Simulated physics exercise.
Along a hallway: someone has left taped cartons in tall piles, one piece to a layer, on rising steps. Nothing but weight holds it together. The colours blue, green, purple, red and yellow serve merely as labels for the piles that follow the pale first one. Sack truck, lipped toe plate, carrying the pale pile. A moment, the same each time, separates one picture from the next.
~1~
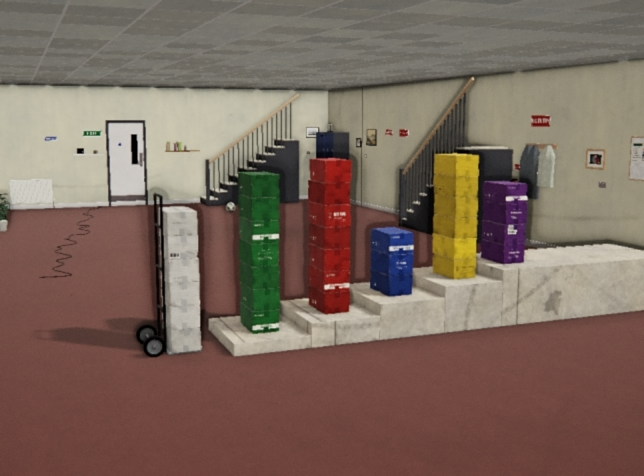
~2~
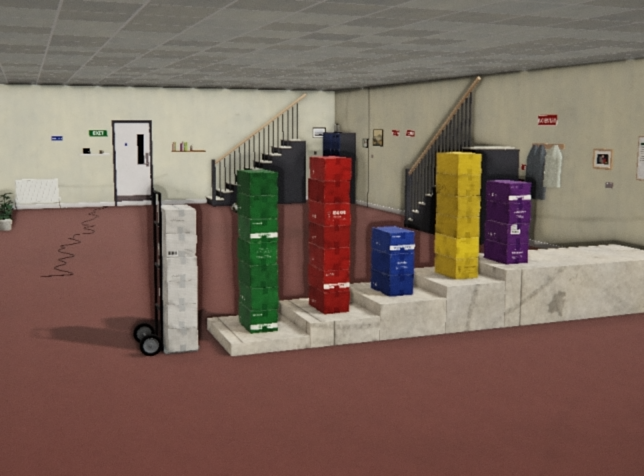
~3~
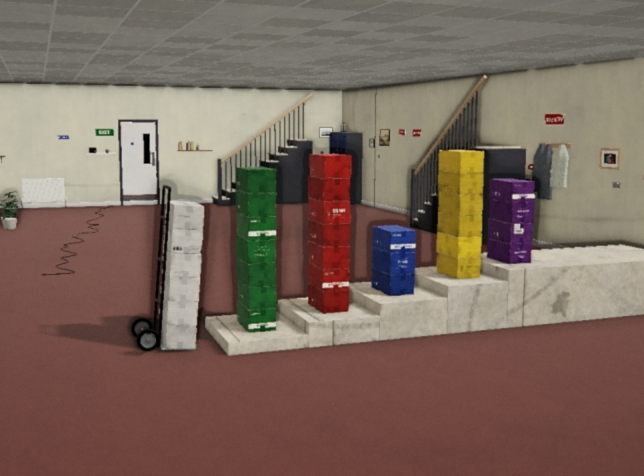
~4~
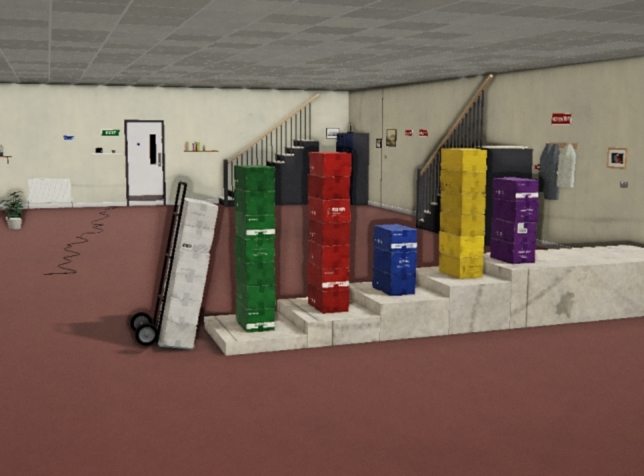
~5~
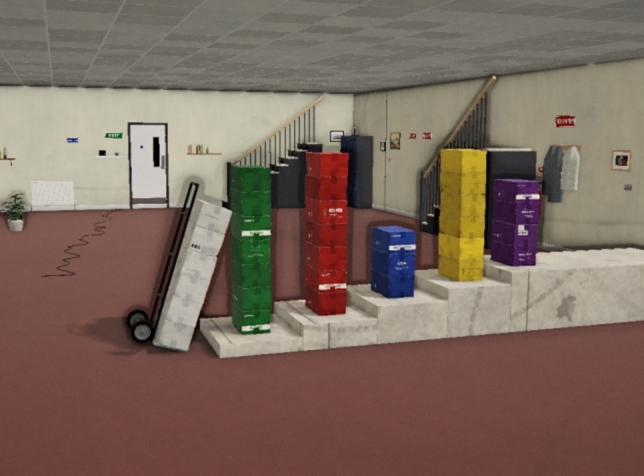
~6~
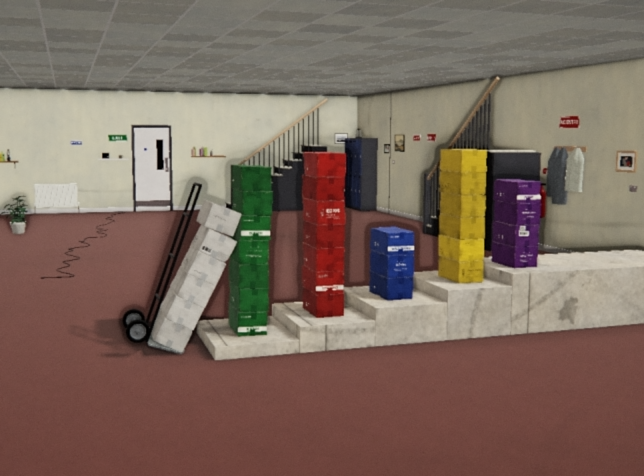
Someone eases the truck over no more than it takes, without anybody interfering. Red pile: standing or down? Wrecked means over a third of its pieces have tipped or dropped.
Down.
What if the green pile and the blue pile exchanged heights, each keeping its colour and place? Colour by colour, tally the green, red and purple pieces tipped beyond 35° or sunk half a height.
Pieces down at the end - green: 0, red: 0, purple: 0.
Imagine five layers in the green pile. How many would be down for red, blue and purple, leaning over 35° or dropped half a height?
The numbers come out as red 7, blue 3 and purple 4.
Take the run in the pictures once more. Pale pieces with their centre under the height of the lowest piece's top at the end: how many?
The number works out at 1.
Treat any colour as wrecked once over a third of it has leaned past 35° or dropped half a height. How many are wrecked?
Going colour by colour, I get 5.
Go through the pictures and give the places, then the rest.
In the first frame (places mark the middle of the side facing us; the camera moves round a little), truck frame (162, 228) level; top red carton (338, 171); top blue carton (402, 244); the rest undisturbed.
The second frame shows truck frame (160, 226) rocked barely; top red carton (338, 169).
The third frame shows truck frame (167, 220) rocked barely, top of the pale pile leaning barely; top red carton (338, 167); the rest undisturbed.
The fourth frame shows truck frame (180, 216) rocked a little, top of the pale pile leaning a little; top red carton (338, 165); the rest undisturbed.
The fifth frame shows truck frame (188, 216) rocked clearly, top of the pale pile leaning clearly; top red carton (335, 165); the rest undisturbed.
The sixth frame shows truck frame (190, 217) rocked clearly, top of the pale pile leaning clearly; top red carton (332, 165); top green carton (256, 179) shifted a little; 4 disturbed, none down.
Soon after the last picture, 6 of the pale pile down; none of the 7 red cartons down (0 of 27 in all colours); top red carton shifted a little; top green carton leaning clearly.
A little later, 6 of the pale pile down; 1 of the 7 red cartons down (8 of 27 in all colours); top red carton leaning well over, half its height lower; top green carton leaning well over, about its own height lower.
Later still, 6 of the pale pile down; 7 of the 7 red cartons down (16 of 27 in all colours); top red carton leaning well over, some three heights lower; top green carton leaning steeply, some three heights lower.
At rest, 6 of the pale pile down; 7 of the 7 red cartons down (24 of 27 in all colours); top red carton leaning well over, some three heights lower; top yellow carton on its side. As the last picture would show them, middles, top red carton near (473, 226), top yellow carton near (570, 224).
